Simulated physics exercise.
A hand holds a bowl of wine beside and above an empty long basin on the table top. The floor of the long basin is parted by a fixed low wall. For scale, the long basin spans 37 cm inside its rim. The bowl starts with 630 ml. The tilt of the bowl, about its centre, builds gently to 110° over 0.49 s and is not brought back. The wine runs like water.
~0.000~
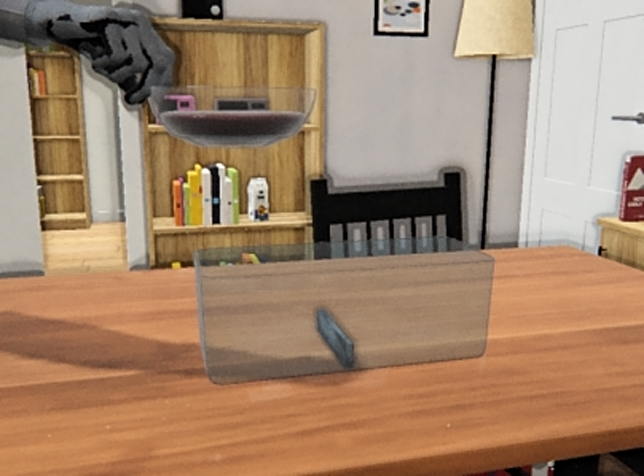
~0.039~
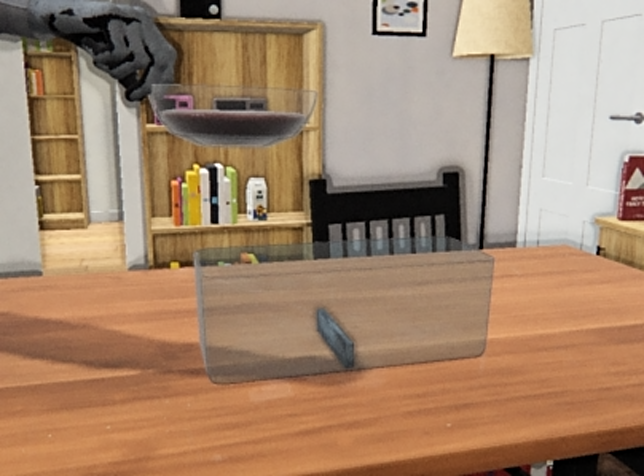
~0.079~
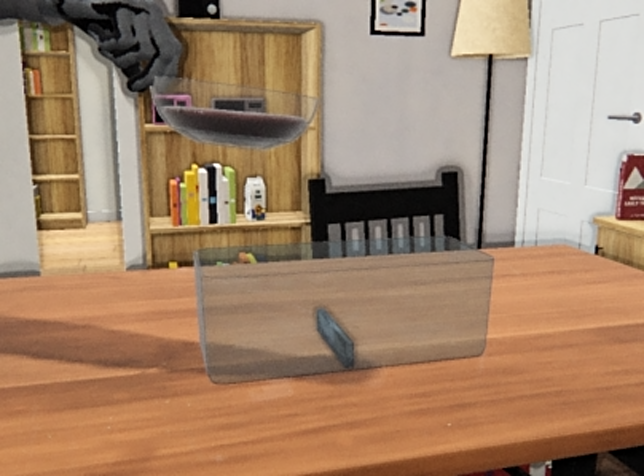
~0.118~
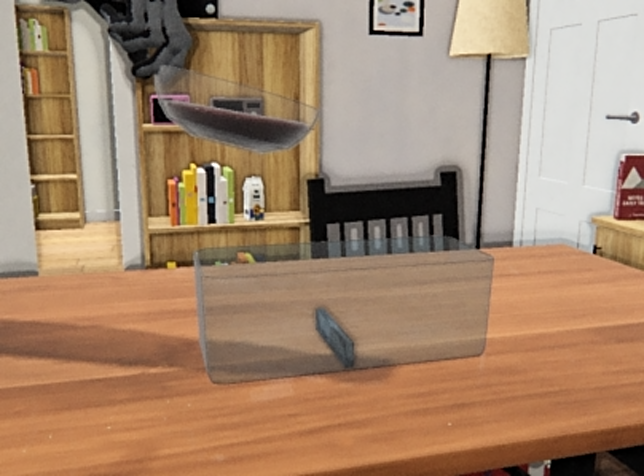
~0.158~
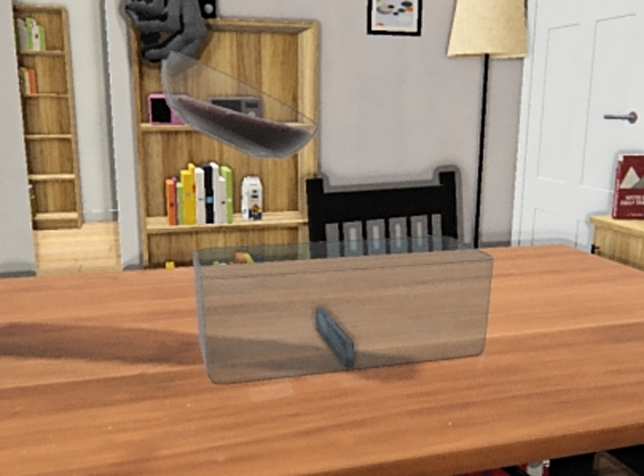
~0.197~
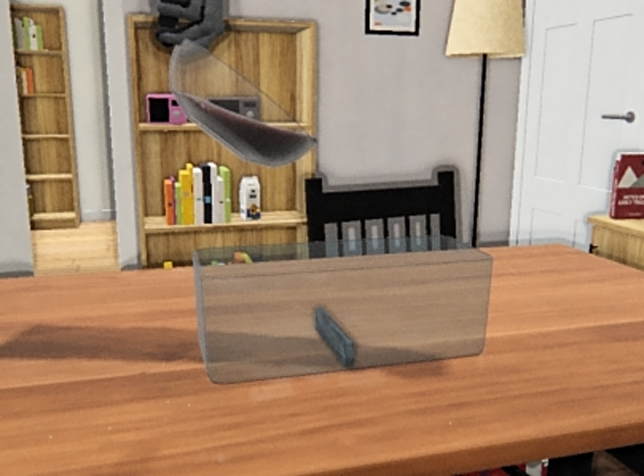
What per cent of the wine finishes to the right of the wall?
Roughly 59 per cent is past the wall.
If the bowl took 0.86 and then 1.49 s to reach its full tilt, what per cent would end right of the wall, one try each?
In turn about 65 and 70 per cent.
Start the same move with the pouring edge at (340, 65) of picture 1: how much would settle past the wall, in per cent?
Then about 65 per cent.
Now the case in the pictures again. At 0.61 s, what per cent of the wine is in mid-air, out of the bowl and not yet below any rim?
Near 4 in a hundred.
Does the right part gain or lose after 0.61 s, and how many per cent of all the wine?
It goes down by about 7.
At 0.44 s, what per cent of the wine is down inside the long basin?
Some 56 per cent.
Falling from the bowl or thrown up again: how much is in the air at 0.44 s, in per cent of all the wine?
Near 42 in a hundred.
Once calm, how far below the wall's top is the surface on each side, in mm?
Some 22 mm on the left and 18 mm on the right.
By 0.44 s the tilt is 107° and 1 per cent is still to pour, 15 is left of the wall and 42 right of it.
By 0.61 s the tilt is 110° and 0 per cent is still to pour, 30 is left of the wall and 65 right of it.
By 0.79 s the tilt is 110° and 1 per cent is still to pour, 34 is left of the wall and 58 right of it.
By 0.99 s the tilt is 110° and 0 per cent is still to pour, 37 is left of the wall and 59 right of it.
At rest 38 per cent lies left of the wall, 59 right of it and 4 outside.
